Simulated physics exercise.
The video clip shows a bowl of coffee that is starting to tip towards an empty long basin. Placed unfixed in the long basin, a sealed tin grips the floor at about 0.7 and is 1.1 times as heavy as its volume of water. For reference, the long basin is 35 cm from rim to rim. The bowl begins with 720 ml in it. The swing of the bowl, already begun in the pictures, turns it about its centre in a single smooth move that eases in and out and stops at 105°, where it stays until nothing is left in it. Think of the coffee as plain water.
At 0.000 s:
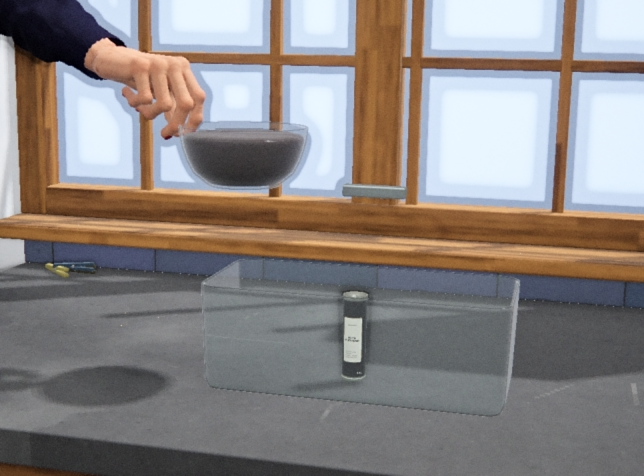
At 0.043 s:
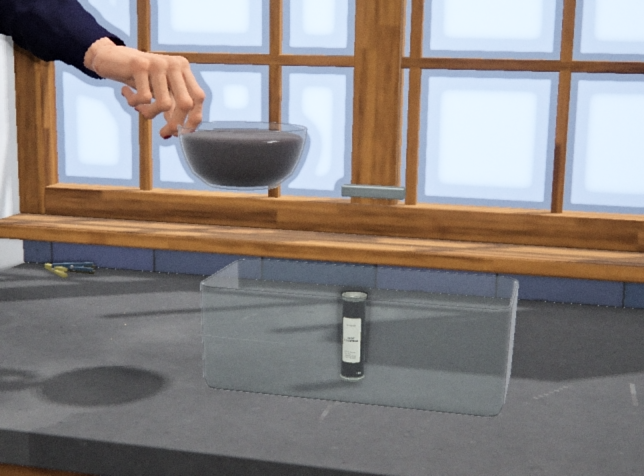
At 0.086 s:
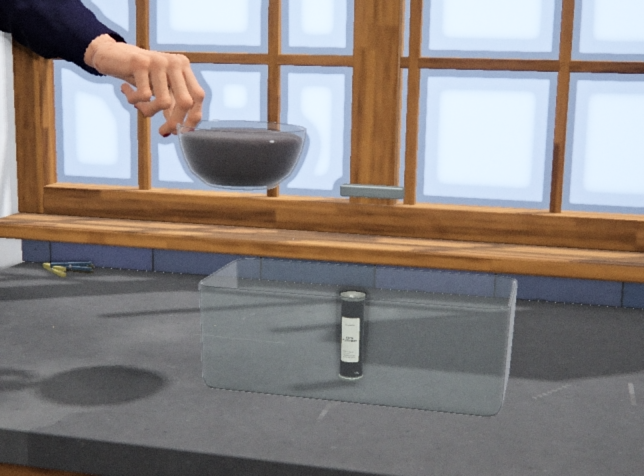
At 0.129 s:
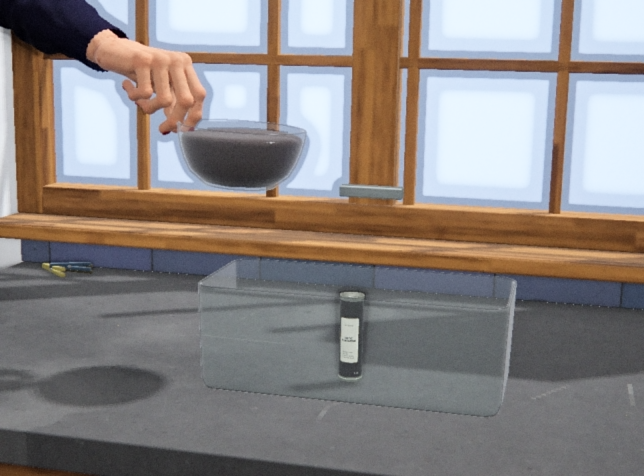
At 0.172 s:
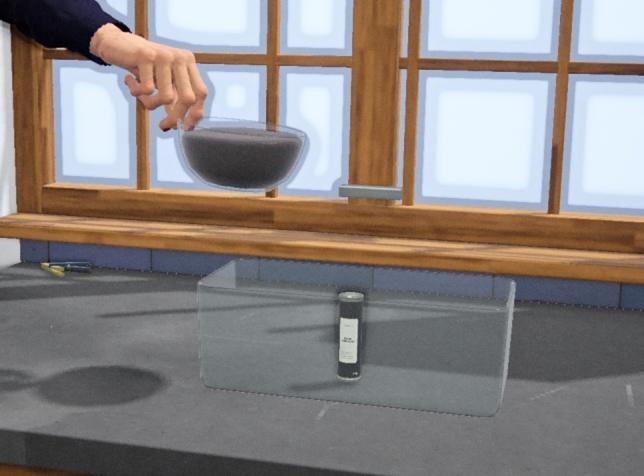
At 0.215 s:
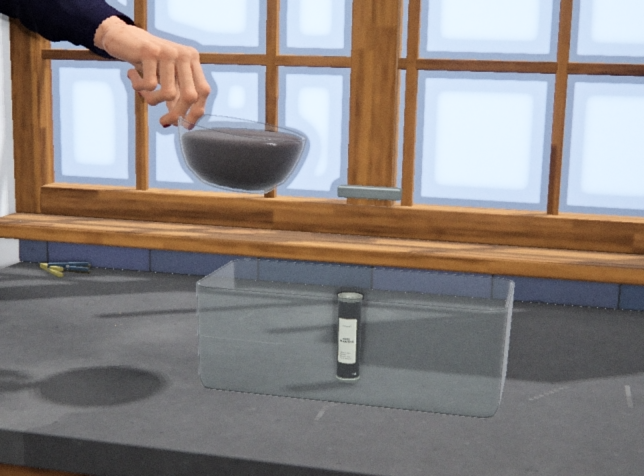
To begin with, a hand holds a glass bowl of dark coffee level above a gray counter, up and to the left of a clear, long basin with a dark tin standing upright. Then the bowl tilts slightly, its right side dipping a little, while the basin and tin stay still.
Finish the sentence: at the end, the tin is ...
Standing on its base.
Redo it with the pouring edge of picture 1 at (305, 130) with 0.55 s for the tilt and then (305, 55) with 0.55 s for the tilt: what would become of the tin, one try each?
In the first try it comes down; in the second it remains standing.
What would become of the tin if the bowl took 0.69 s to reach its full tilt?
Then the tin tumbles.
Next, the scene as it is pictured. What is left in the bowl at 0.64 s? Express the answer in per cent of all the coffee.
About 46 per cent.
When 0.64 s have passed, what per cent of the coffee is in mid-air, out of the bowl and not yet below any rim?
I'd put it at about 36 percent.
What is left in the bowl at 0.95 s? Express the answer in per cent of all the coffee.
Close to 3 percent of the whole amount.
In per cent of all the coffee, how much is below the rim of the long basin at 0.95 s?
Close to 90 in a hundred.
After 0.64 s the tilt is 64° and 46 per cent is still to pour; the tin stands where it began.
After 0.95 s the tilt is 99° and 3 per cent is still to pour; the tin stands where it began.
After 1.27 s the tilt is 105° and 0 per cent is still to pour; the tin stands where it began.
After 1.62 s the tilt is 105° and 0 per cent is still to pour; the tin stands where it began.
In the end the tin stands where it began.
